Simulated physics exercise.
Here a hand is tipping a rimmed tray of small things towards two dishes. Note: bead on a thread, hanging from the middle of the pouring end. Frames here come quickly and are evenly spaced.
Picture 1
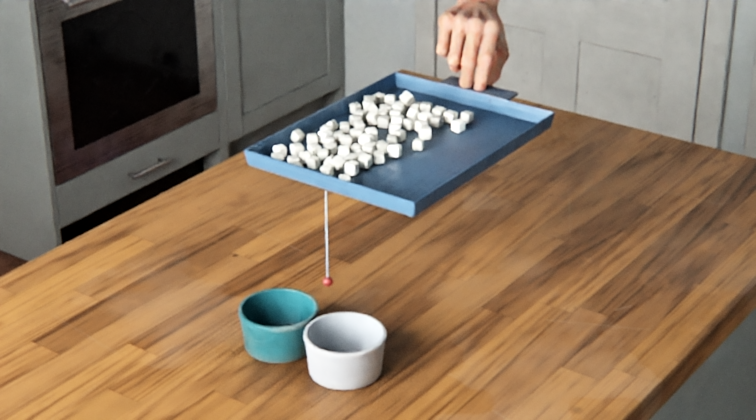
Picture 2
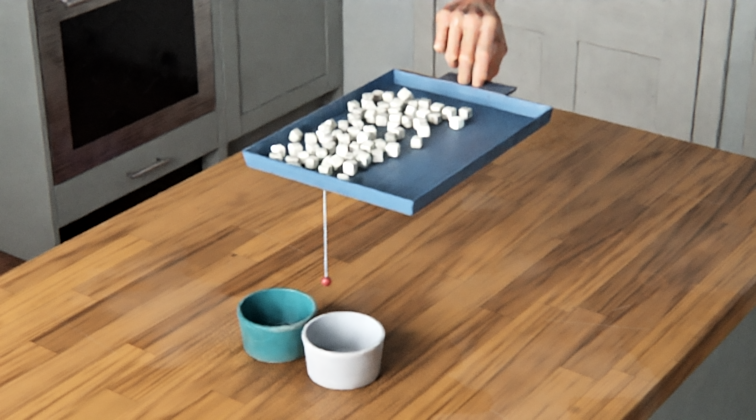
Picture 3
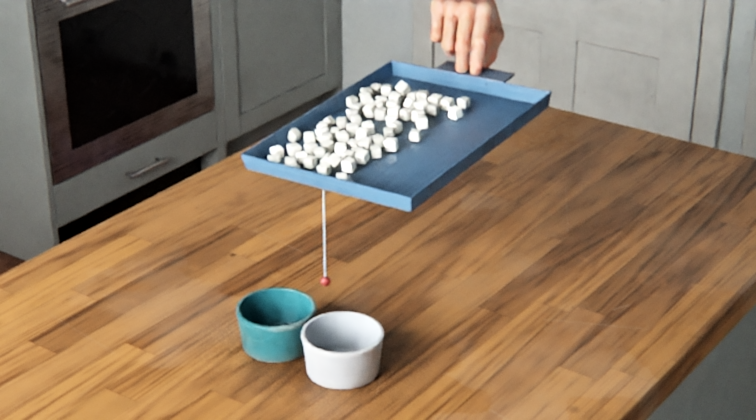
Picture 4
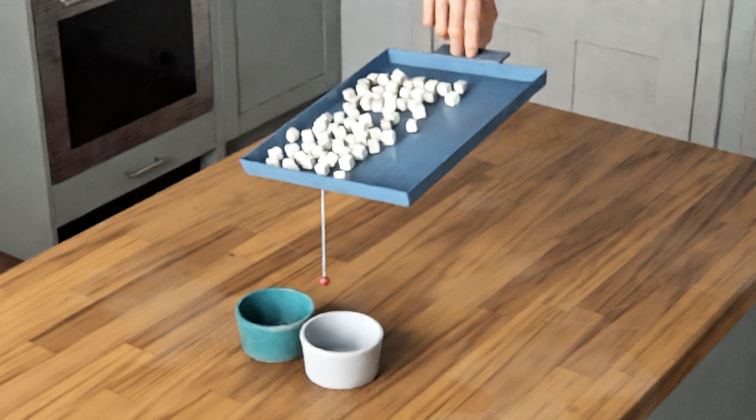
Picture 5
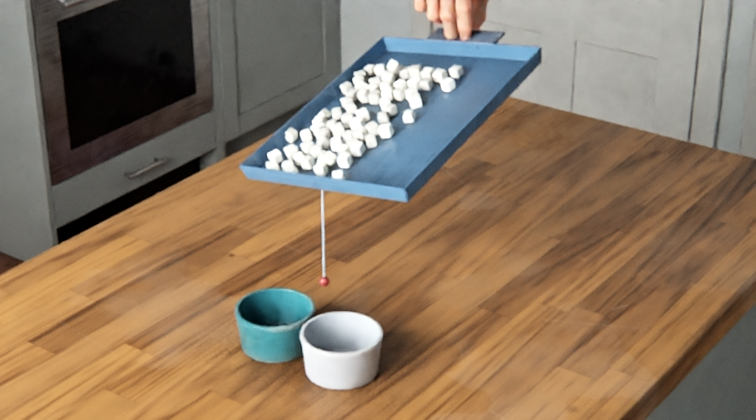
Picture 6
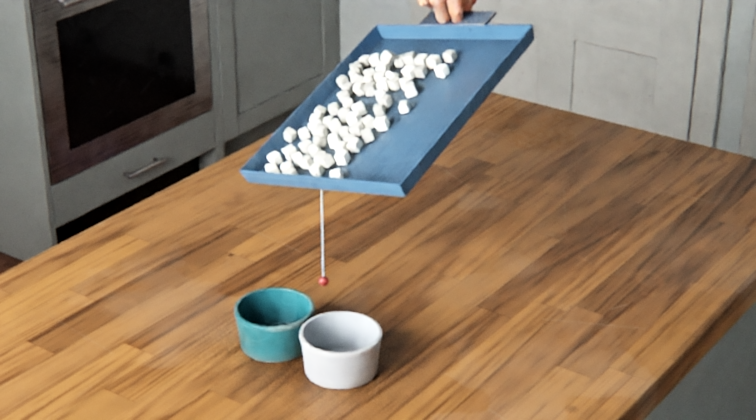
At the start, a hand holds a blue rimmed tray of small white cubes above a teal dish and a white dish on a wooden counter, a red bead hanging beneath it. The hand then steadily raises the handle end, steepening the tray's slant, while the cubes stay on it.
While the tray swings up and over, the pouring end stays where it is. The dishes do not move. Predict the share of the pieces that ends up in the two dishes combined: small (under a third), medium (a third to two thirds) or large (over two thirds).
Small.
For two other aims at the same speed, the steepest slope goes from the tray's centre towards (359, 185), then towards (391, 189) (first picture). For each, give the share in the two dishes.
Near 50 % and, after that, 40 %.
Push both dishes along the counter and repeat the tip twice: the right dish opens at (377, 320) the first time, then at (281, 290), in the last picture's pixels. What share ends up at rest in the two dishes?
Around 10 and around 40 per cent, in that order.
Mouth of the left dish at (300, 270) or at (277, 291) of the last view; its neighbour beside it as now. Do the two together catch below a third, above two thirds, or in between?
Below one third, then less than a third.
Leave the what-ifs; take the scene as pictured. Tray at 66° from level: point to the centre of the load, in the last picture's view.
Around (295, 132).
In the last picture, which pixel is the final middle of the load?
Near pixel (223, 308).
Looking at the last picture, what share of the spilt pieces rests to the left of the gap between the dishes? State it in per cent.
Roughly 90 in a hundred.
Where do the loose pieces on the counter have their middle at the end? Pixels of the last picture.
The centre sits near (215, 301).
Just after the last frame, tray tipped steeply; every one on the tray.
A moment on, tray tipped past a quarter turn; almost all on the tray; just a few in the left dish.
Further on, tray tipped past a quarter turn; about a tenth in the left dish; the larger part outside both.
When it is over, tray tipped past a quarter turn; not one in the right dish; about a tenth in the left dish; the larger part outside both.
